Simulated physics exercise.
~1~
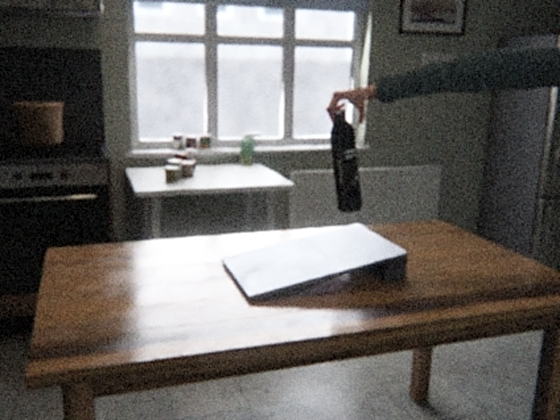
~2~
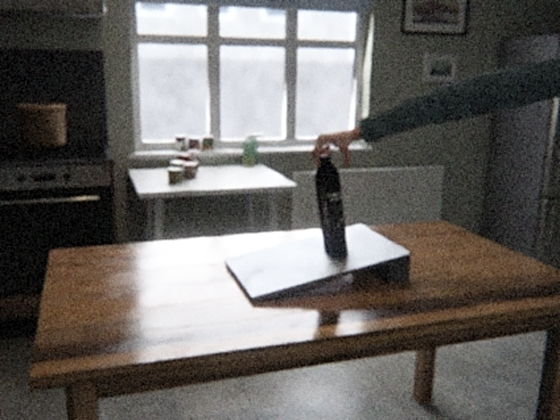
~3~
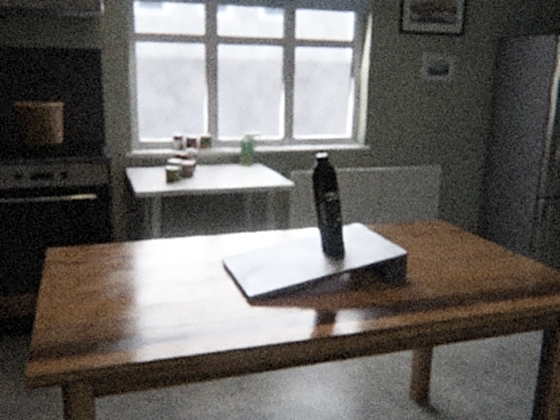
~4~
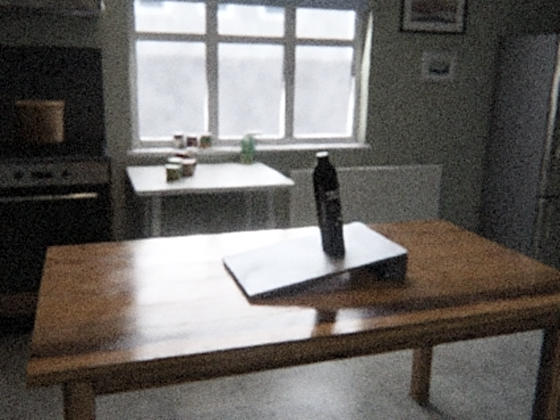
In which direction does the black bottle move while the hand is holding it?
The black bottle moves down, until it rests on the sloping board.
